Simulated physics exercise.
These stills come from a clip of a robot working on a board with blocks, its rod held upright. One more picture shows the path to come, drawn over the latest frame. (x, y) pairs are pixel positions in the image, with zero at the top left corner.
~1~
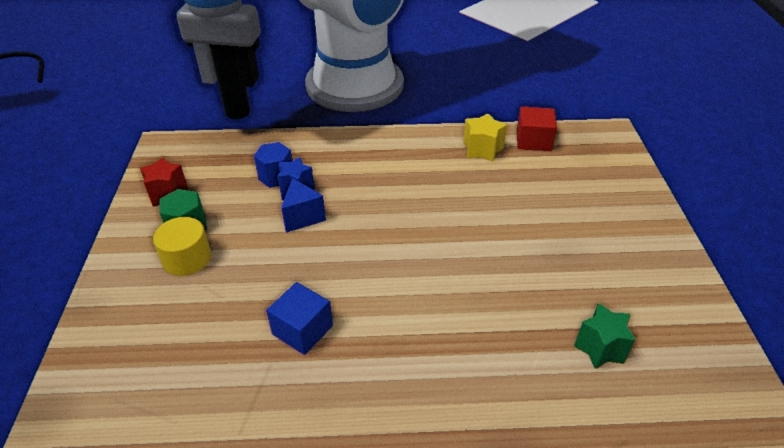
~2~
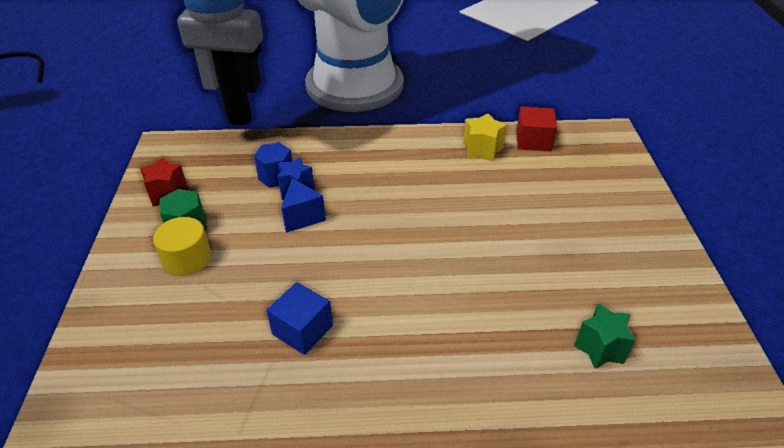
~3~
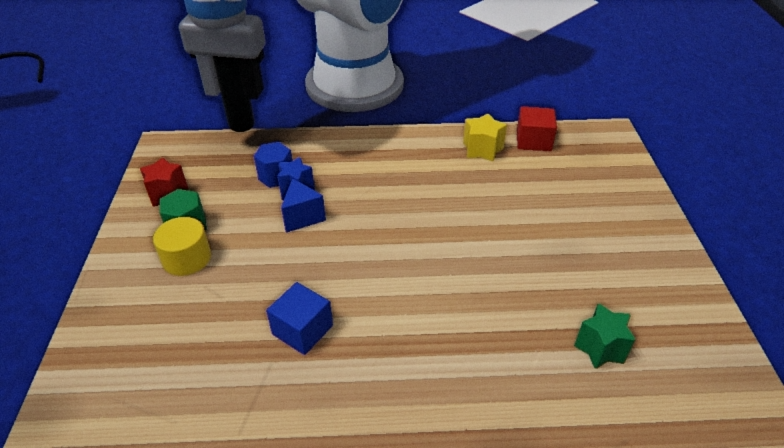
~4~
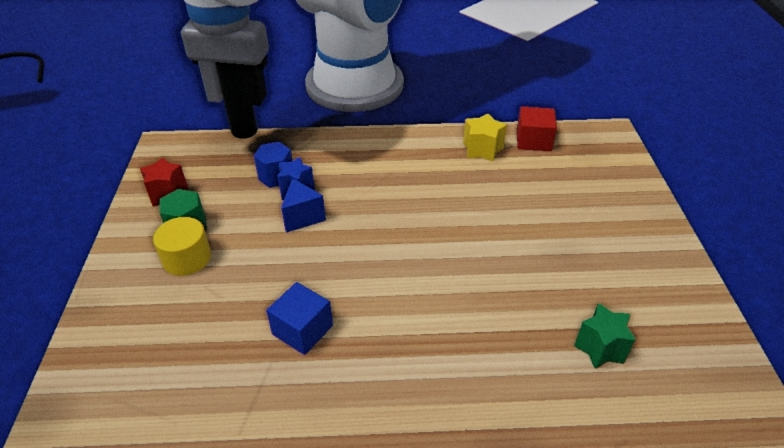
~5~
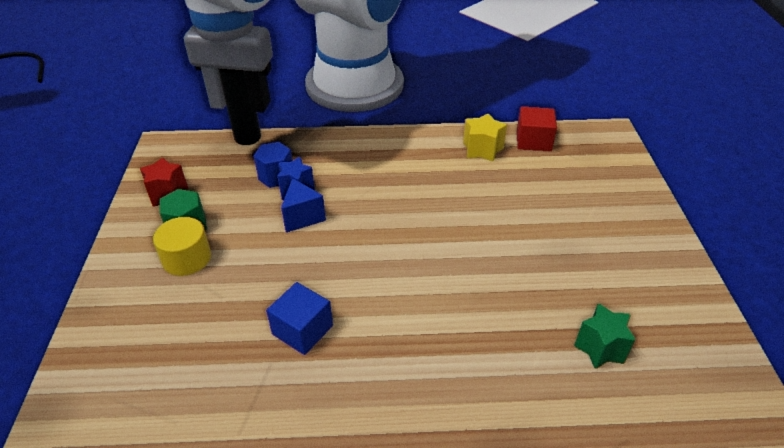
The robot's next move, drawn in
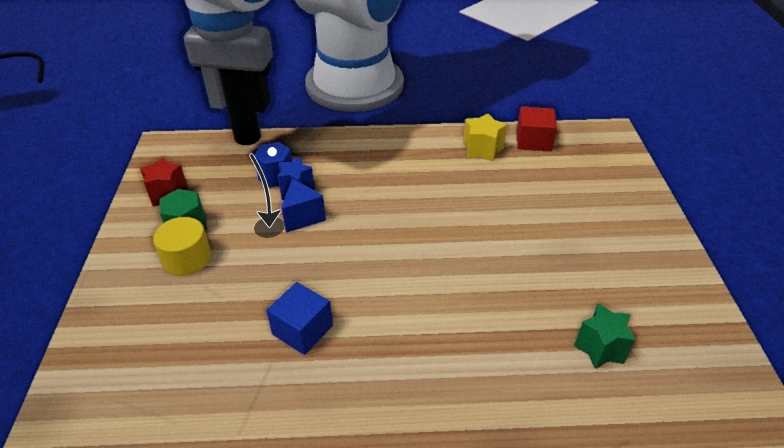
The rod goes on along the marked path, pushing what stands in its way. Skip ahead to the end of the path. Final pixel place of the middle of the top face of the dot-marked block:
Its top centre lands on (297, 180).
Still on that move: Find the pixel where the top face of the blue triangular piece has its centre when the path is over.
Roughly at (315, 201).
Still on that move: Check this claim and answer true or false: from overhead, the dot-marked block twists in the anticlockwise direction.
The claim holds.
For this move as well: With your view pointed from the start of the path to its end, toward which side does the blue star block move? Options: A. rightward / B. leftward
Correct choice: B.
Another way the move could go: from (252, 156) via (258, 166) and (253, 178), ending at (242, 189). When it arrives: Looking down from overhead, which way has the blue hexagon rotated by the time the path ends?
It spins anti-clockwise.
The drawn path runs from (252, 156) via (266, 188), ending at (269, 227); the dot is on the blue hexagon.
On the path given first. One third of the way, rod (259, 159); blue hexagon (284, 162), turned 20° anticlockwise; blue star block (306, 174), turned 25° anticlockwise; blue triangular piece (304, 199), turned 20° clockwise.
Two thirds of the way, rod (265, 184); blue hexagon (296, 176), turned 70° anticlockwise; blue star block (331, 176), turned 55° anticlockwise; blue triangular piece (315, 201), turned 65° clockwise.
At the end, rod (266, 210); yellow round block not moved; blue hexagon (297, 180), turned 90° anticlockwise; blue star block (334, 176), turned 55° anticlockwise; blue triangular piece (315, 201), turned 65° clockwise.
